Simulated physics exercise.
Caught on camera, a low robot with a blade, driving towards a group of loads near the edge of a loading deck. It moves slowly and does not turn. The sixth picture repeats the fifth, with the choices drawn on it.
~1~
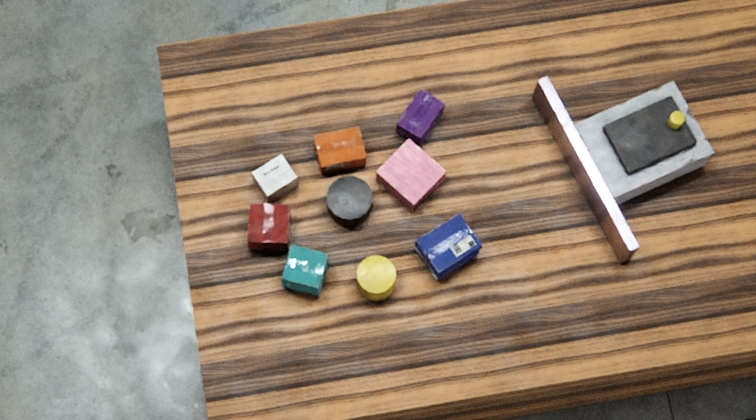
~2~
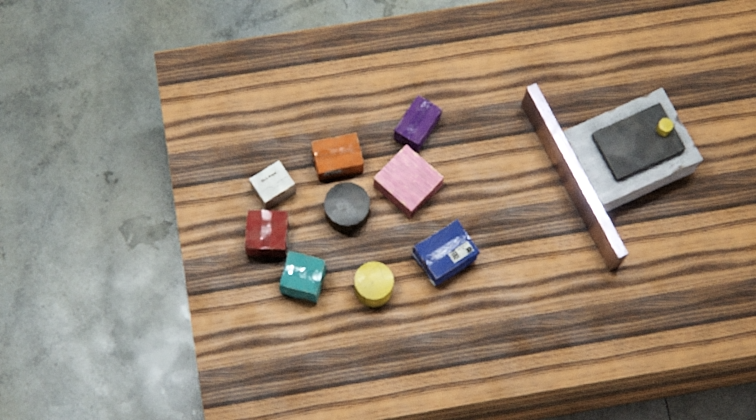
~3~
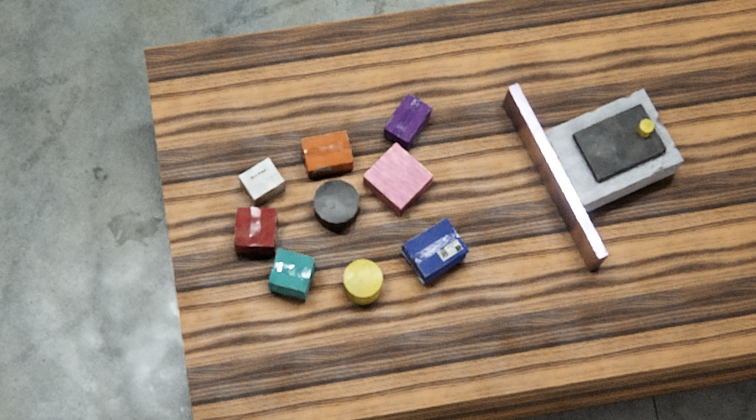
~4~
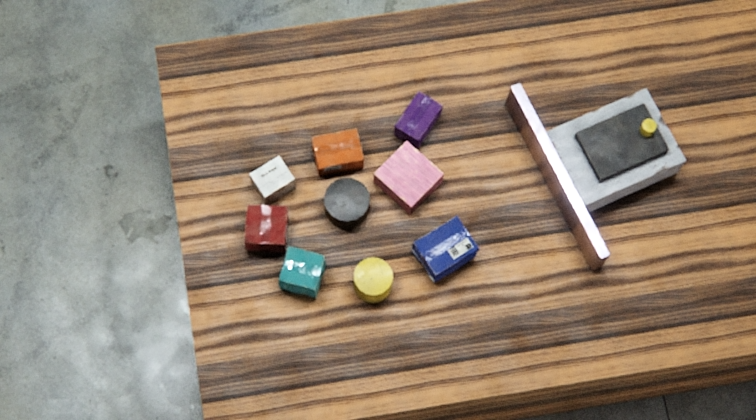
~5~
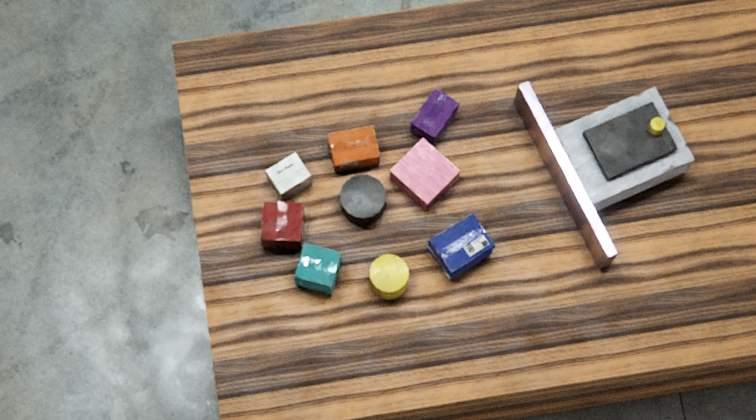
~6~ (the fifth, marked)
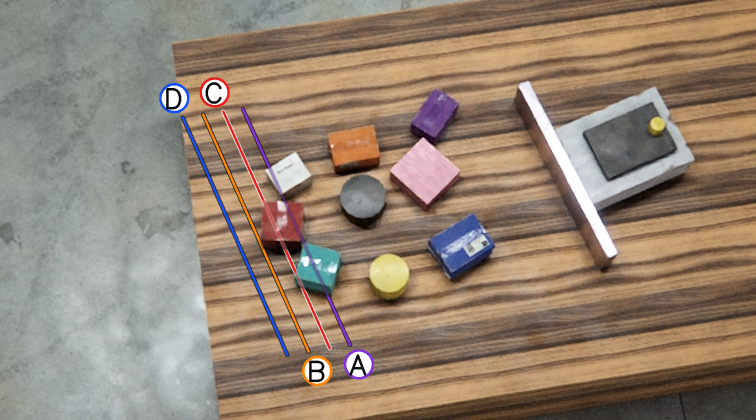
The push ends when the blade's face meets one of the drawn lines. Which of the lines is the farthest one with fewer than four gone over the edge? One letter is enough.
Up to line C.
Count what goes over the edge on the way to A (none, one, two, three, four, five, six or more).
By then, two.
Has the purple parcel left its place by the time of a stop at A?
By then, yes.
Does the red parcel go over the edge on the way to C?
By then, yes.
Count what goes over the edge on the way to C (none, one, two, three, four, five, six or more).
By then, two.
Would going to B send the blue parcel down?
No.
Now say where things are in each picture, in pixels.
In the first picture, white box (275, 180); turquoise box (305, 271); red parcel (269, 227).
In the second picture, robot (633, 144); purple parcel (417, 124).
In the third picture, robot (614, 145); orange parcel (328, 155).
In the fourth picture, robot (616, 145); pink crate (409, 178).
In the fifth picture, robot (625, 143); white box (289, 178); turquoise box (318, 269); red parcel (283, 225).
On the copy, A at (295, 224); B at (254, 230); C at (275, 227); D at (234, 233).
On C. First, robot (523, 158); purple parcel (398, 131); blue parcel (452, 246).
Then, robot (420, 174); red parcel (240, 241); white box (240, 186).
Finally, robot (338, 186); white box over the edge; red parcel over the edge; two fallen.
By contrast, A is within the limit but short; B drops five; D drops five.
